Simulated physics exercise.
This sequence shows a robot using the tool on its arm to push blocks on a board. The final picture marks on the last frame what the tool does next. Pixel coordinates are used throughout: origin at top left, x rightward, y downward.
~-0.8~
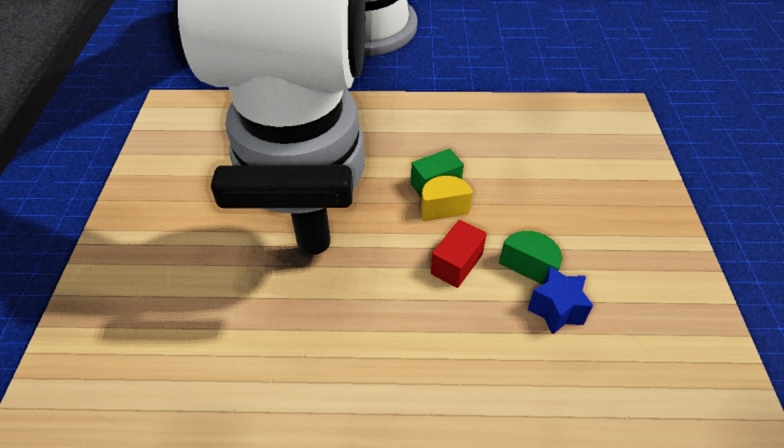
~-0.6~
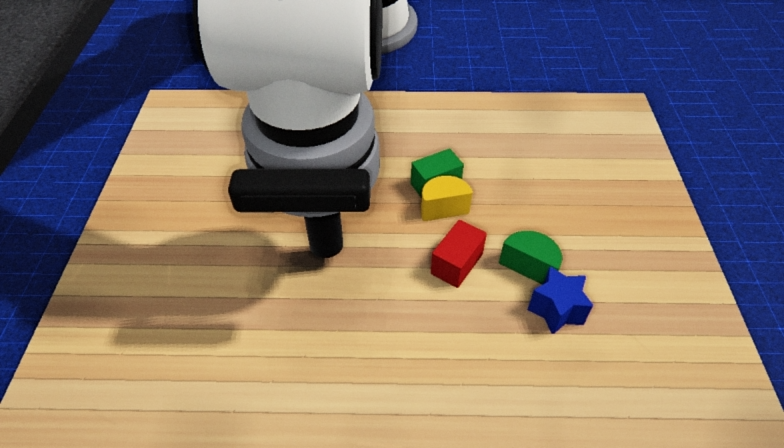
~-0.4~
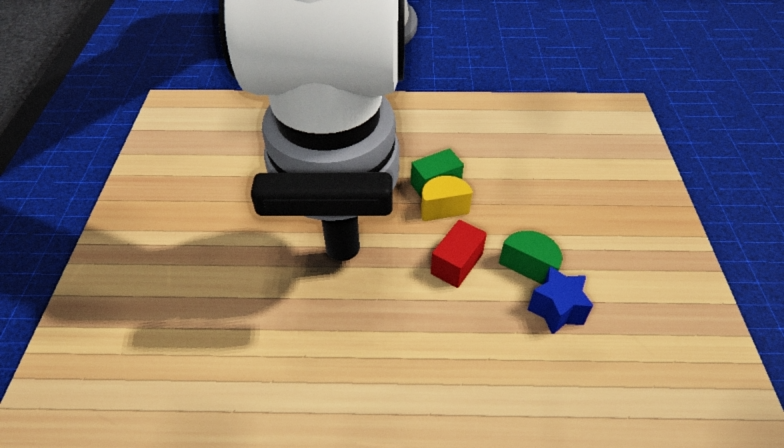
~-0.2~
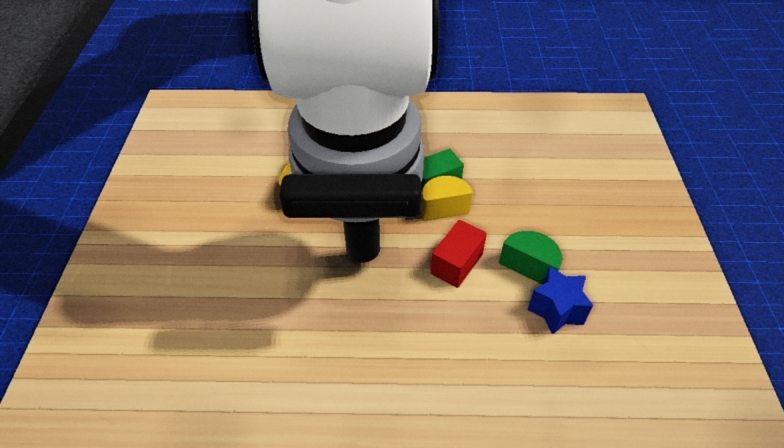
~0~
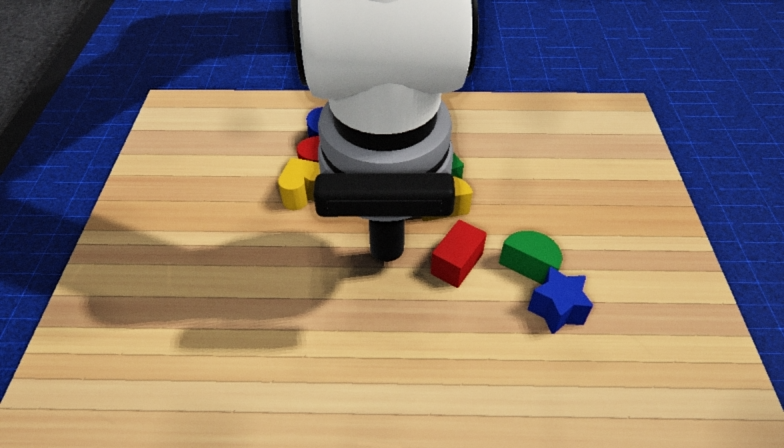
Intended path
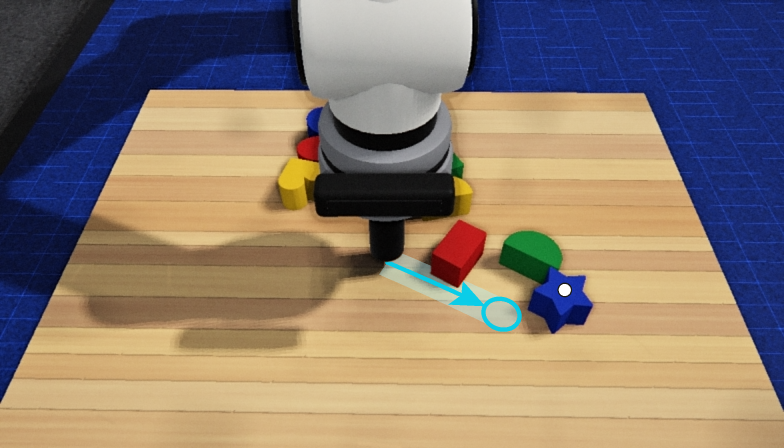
On a wooden board, a robot arm moves its black tool right while the blocks stay still.
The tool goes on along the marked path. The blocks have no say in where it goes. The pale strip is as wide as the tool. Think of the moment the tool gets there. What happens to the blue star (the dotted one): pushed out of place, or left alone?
By the last moment of the path, the blue star has stayed put.
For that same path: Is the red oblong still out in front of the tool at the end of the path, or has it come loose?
No longer ahead of the tool.
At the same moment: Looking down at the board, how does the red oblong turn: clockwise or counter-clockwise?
Looking down on the board, it turns counter-clockwise.
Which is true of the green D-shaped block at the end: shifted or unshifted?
The answer is that it remains undisturbed.
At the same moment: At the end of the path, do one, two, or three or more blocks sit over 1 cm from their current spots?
This push will displace one block.
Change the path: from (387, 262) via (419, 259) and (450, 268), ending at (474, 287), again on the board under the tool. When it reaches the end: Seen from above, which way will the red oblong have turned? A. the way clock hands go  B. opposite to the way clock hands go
B - opposite to the way clock hands go.
Drawn move, straight from (387, 262) to (501, 314); the dot is on the blue star.
On the path given first. One third of the way, tool (425, 265); red oblong (467, 242), turned 15° anticlockwise.
Two thirds of the way, tool (466, 283); red oblong (482, 246), turned 65° anticlockwise.
At the end, tool (505, 301); red oblong (485, 247), turned 75° anticlockwise; green D-shaped block still; blue star still.
